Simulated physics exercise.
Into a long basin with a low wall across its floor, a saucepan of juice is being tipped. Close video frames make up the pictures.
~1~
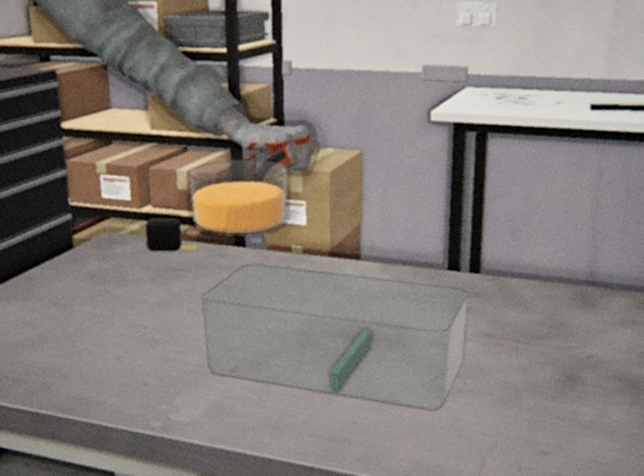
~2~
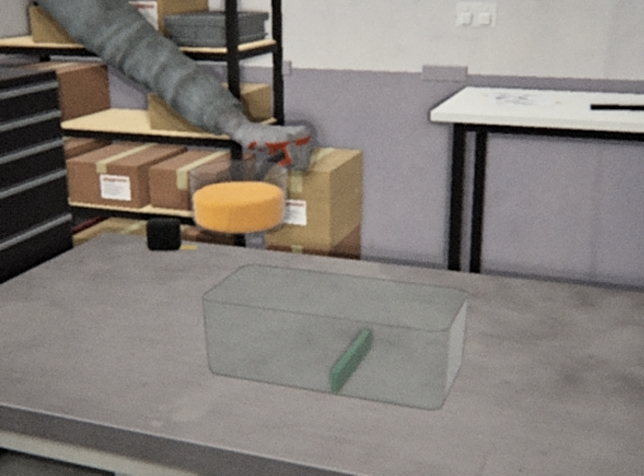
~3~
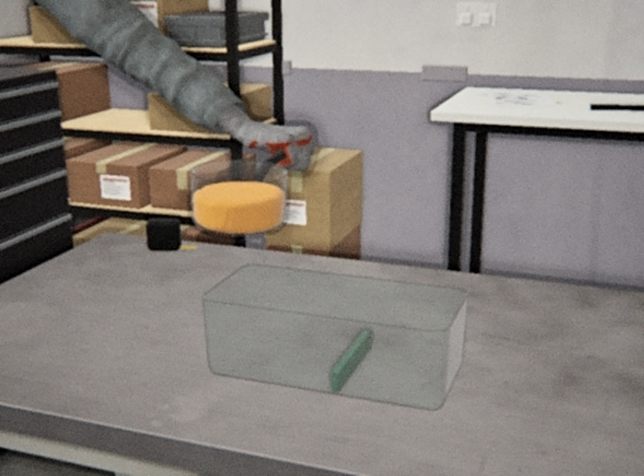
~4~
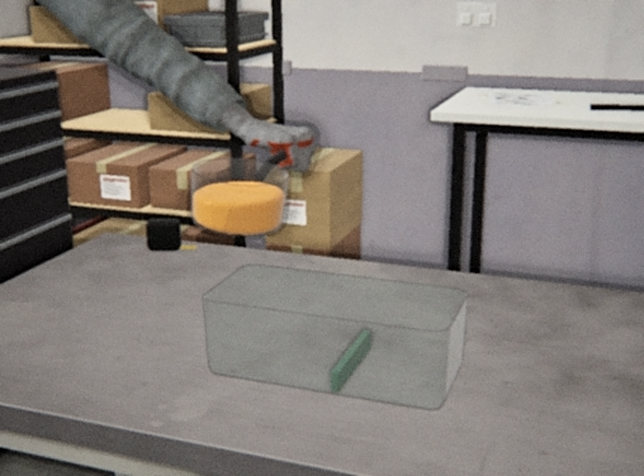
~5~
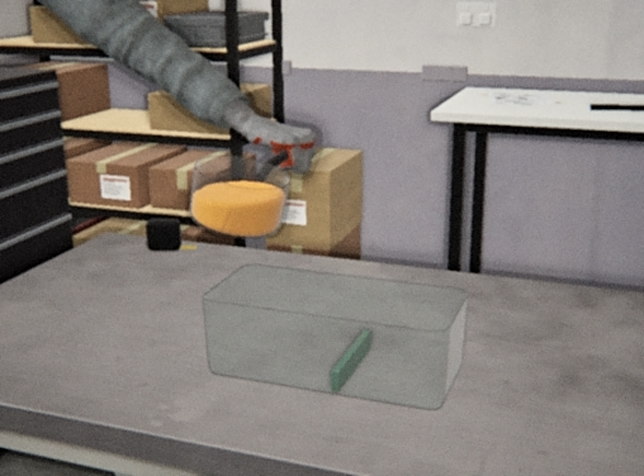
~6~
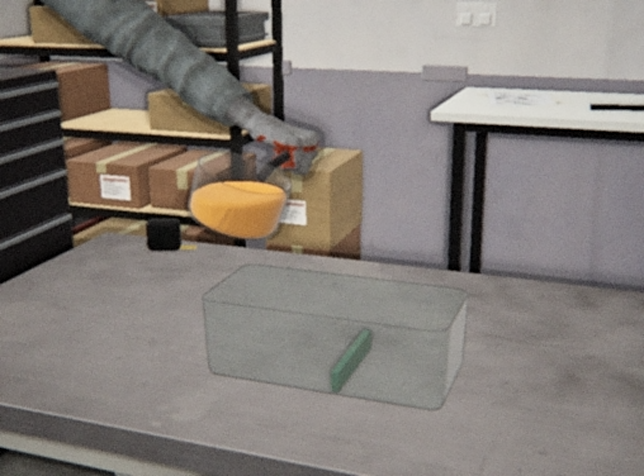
In a workshop, a gray robotic arm held a clear saucepan of orange juice above and behind a long see-through basin with a low green wall inside, then slowly tilted it toward the right.
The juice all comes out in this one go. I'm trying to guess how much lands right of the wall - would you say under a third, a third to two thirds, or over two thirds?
The quantity right of the wall will come in below one third.
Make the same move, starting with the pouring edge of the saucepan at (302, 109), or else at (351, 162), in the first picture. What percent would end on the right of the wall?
In order, some 50 and 90 percent.
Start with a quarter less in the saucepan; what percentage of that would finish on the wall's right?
Around 10 percent, more or less.
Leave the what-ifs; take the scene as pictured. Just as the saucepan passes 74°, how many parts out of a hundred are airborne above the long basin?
30 in a hundred.
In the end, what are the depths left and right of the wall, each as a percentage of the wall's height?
I'd say close to 60 per cent on the left side and 10 on the right.
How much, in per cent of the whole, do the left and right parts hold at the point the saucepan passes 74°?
Left part: Around 10 %. Right part: Around 0 %.
A moment on, the saucepan is tipped part way and 58 per cent is still to pour, 10 is left of the wall and 0 right of it.
Next, the saucepan is tipped right over and 10 per cent is still to pour, 75 is left of the wall and 4 right of it.
Then the saucepan is tipped right over and 0 per cent is still to pour, 90 is left of the wall and 8 right of it.
Later the saucepan is tipped right over and 0 per cent is still to pour, 91 is left of the wall and 9 right of it.
At rest 91 per cent lies left of the wall, 9 right of it and 1 outside.
